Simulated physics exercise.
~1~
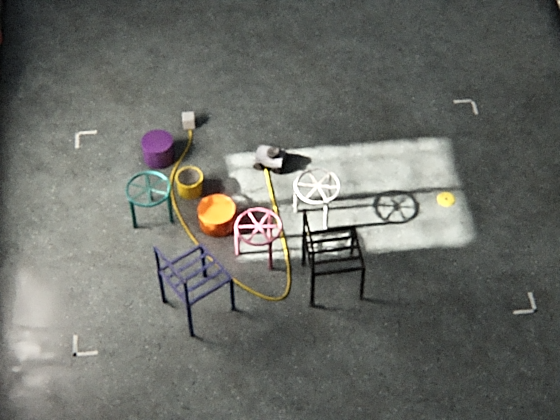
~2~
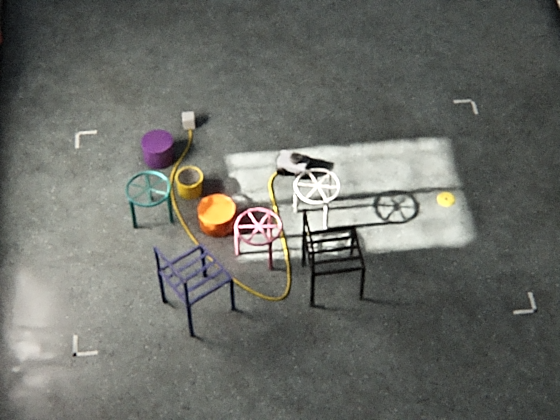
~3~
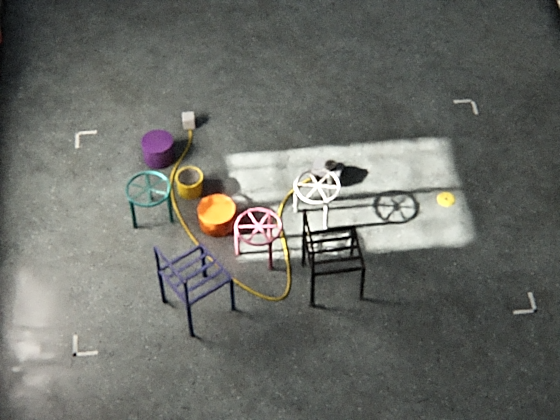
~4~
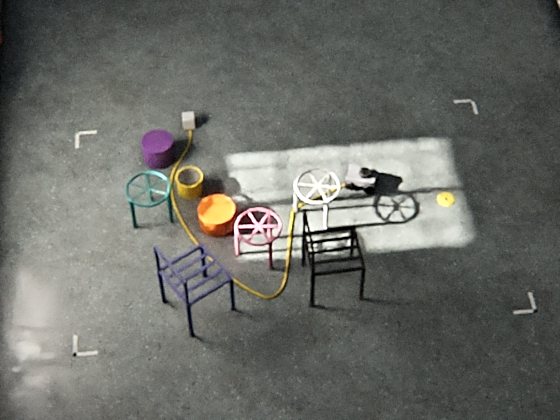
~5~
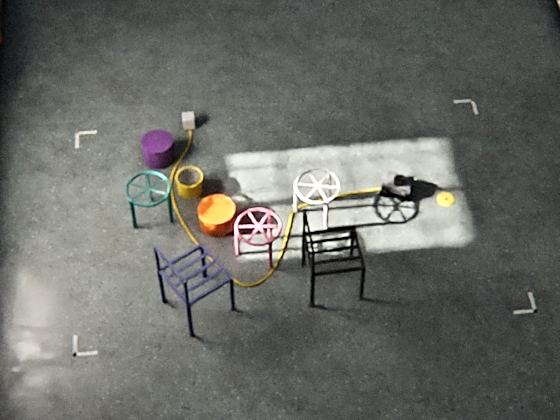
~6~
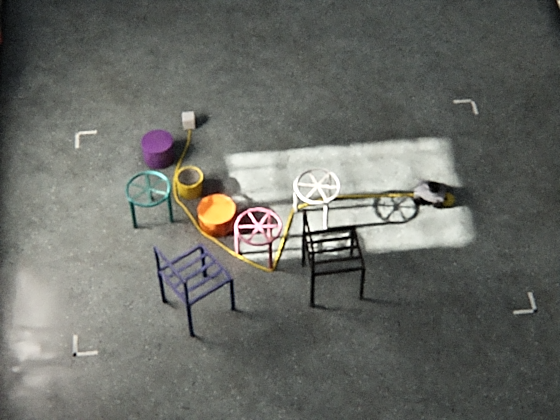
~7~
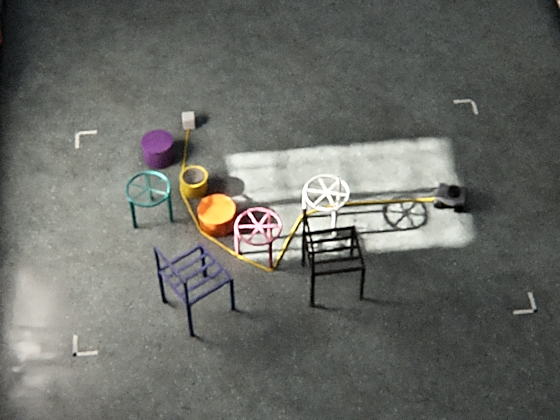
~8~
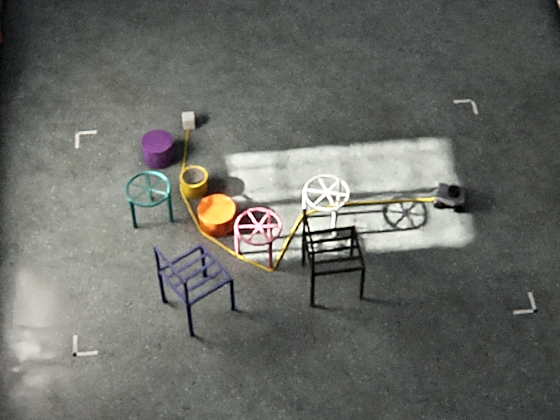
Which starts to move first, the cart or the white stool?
The cart starts to move first, and the white stool shifts only later, as the cart reaches the yellow mark.
The video shows a small cart trailing a yellow lead among stools, chairs, a tub, a bucket and a pot on a gray floor. It drives right to the yellow mark, the lead tightens, the white stool and yellow pot shift slightly, and everything rests.
